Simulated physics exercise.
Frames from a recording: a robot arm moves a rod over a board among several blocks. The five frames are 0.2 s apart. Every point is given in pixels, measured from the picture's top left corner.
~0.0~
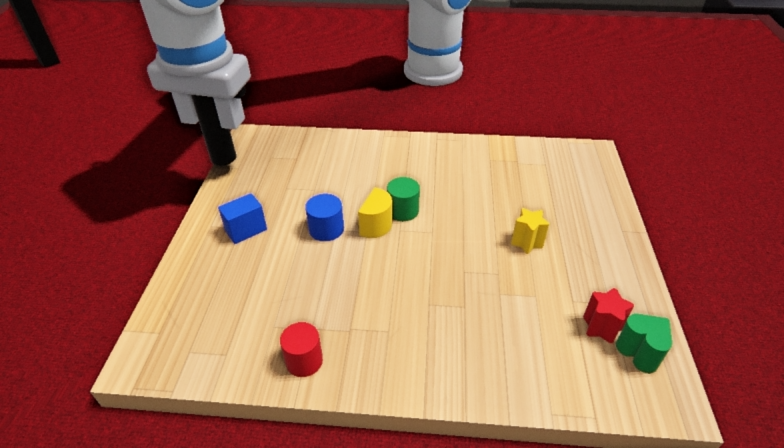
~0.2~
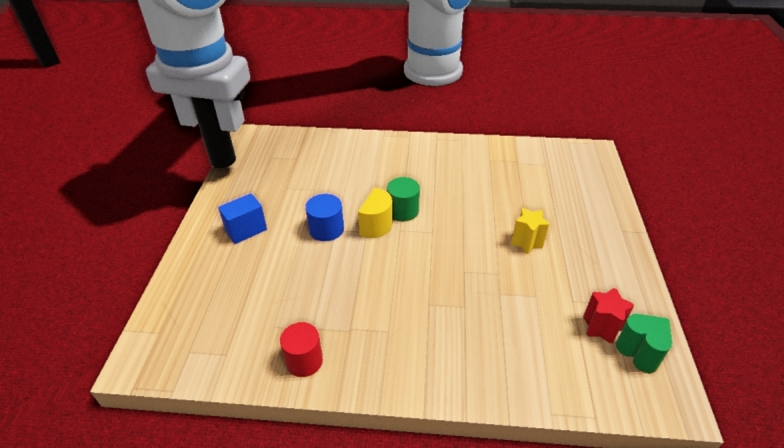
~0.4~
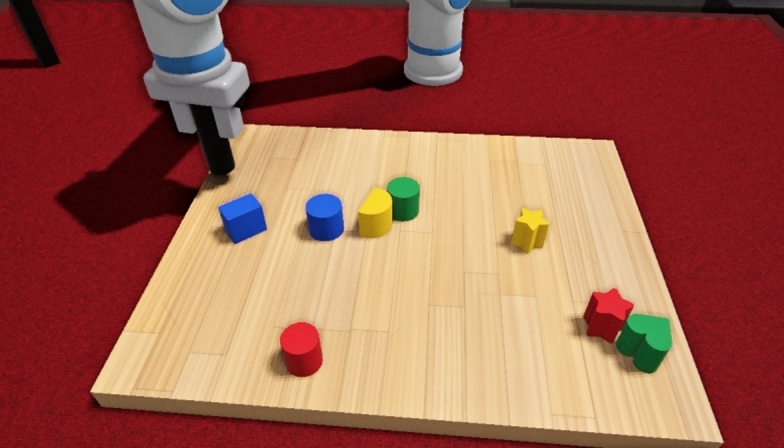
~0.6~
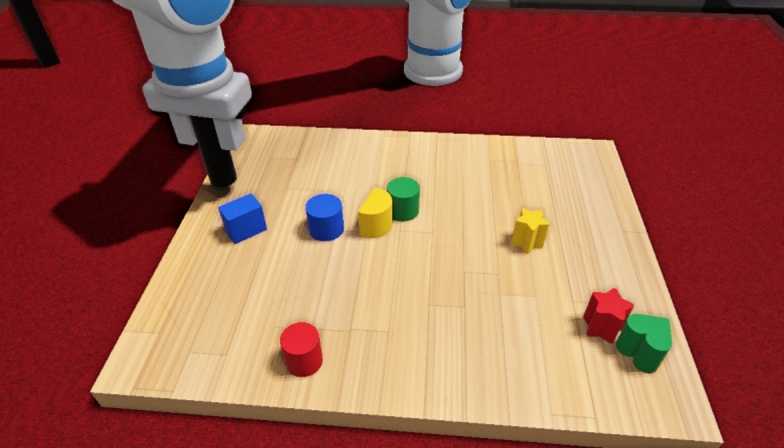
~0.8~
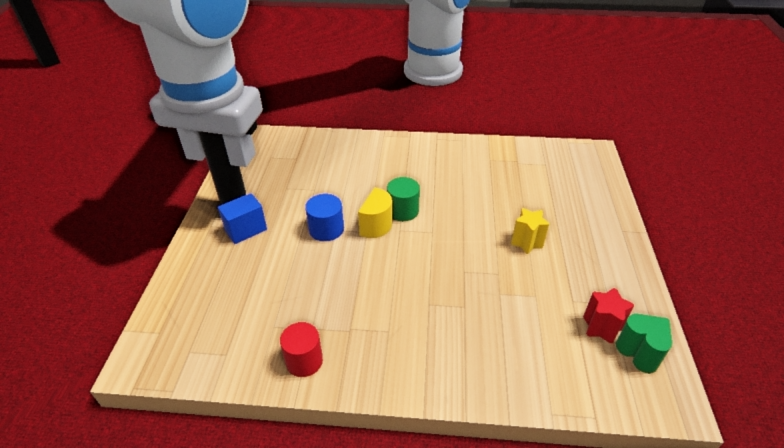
To begin with, a robot arm holds a dark rod near the upper left edge of a wooden board scattered with red, blue, green and yellow blocks. The rod stays nearly still, then shifts slightly toward the viewer and moves close behind the blue block, while all the blocks stay still.
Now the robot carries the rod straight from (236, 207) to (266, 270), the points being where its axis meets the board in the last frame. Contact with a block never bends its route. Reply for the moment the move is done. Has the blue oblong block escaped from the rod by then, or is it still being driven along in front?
The block sits ahead of the rod.
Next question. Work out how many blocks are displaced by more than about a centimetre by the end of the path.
My best guess is that a single block moves over 1 cm.
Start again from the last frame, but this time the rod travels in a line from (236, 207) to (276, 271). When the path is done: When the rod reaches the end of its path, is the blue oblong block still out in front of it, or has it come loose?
The rod still drives it.
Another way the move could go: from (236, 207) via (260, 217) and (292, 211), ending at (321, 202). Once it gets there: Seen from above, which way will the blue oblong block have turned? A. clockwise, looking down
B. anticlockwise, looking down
A: Clockwise, looking down.
On the path given first. One third of the way, rod at (242, 216); blue oblong block at (245, 220).
Two thirds of the way, rod at (252, 237); blue oblong block at (254, 244), turned 20° clockwise.
At the end, rod at (263, 258); blue oblong block at (264, 267), turned 25° clockwise; blue cylinder still.
